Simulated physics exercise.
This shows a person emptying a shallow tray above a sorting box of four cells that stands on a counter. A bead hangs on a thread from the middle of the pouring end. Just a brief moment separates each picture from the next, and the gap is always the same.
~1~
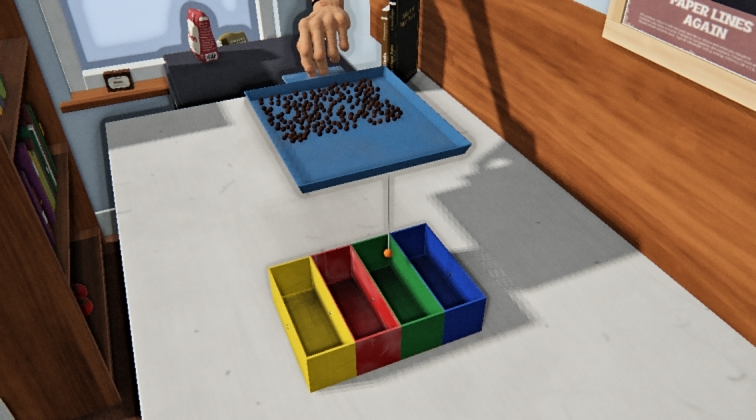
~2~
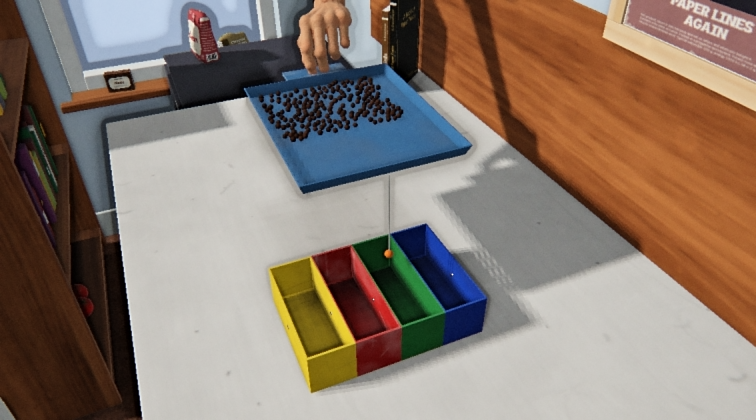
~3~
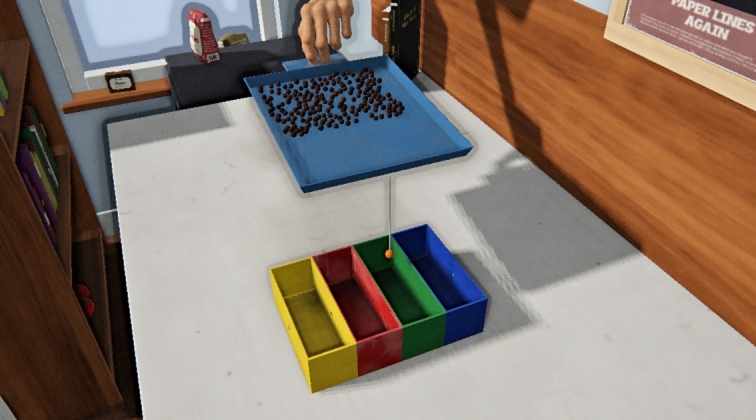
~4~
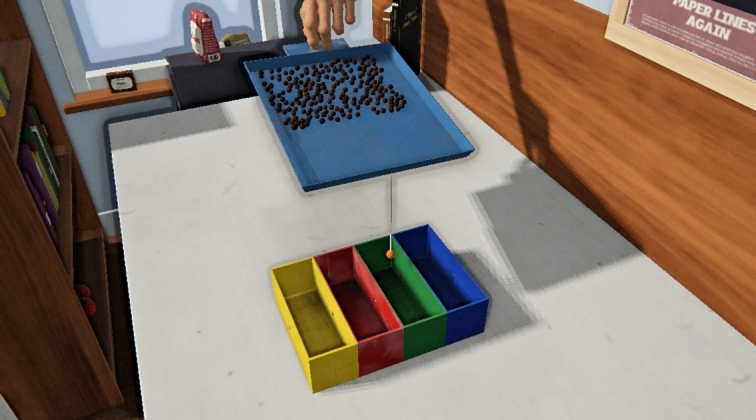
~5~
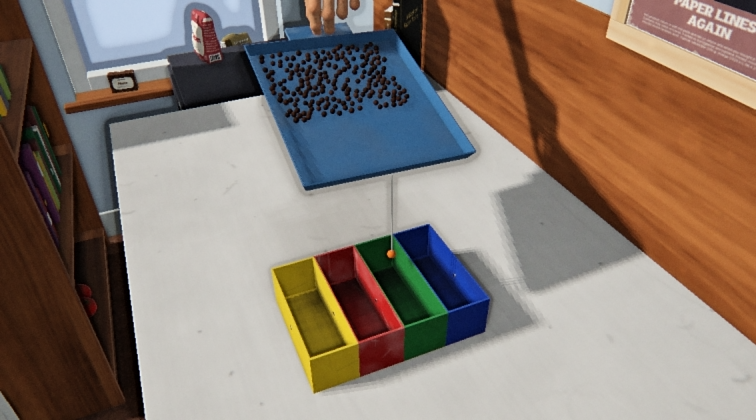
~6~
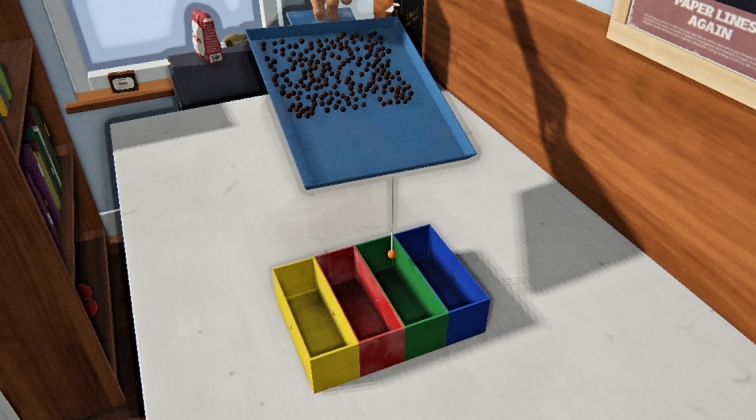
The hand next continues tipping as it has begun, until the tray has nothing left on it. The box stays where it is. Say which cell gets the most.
Blue.
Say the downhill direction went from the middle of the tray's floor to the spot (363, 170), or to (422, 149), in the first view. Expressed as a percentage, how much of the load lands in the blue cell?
0 and 10 per cent, in that order.
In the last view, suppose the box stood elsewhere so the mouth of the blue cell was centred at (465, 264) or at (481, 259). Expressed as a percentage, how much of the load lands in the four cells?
Well, you'd get about 90 per cent and then about 90 per cent.
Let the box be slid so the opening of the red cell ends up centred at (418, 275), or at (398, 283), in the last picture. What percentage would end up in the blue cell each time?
Trial 1: 20 percent; trial 2: 30 percent.
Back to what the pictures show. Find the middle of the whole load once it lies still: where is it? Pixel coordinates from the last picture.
Near pixel (457, 310).
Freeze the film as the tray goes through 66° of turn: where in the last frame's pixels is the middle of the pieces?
In the last view the centre sits at roughly (437, 191).
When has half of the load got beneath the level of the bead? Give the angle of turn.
Roughly 75 degrees from level.
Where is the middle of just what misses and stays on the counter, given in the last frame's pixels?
Look around pixel (510, 306).
Just after the last frame, tray tipped steeply; roughly a third on the tray; just a few in the blue cell; just a few in the green cell; roughly half falling or outside the box.
A moment on, tray tipped past a quarter turn; just a few on the tray; roughly a third in the blue cell; roughly a quarter in the green cell; just a few in the red cell; roughly half falling or outside the box.
Further on, tray tipped past a quarter turn; roughly a third in the blue cell; roughly a quarter in the green cell; just a few in the red cell; roughly a third falling or outside the box.
When it is over, tray tipped past a quarter turn; roughly a third in the blue cell; roughly a quarter in the green cell; just a few in the red cell; not one in the yellow cell; roughly a third outside the box.
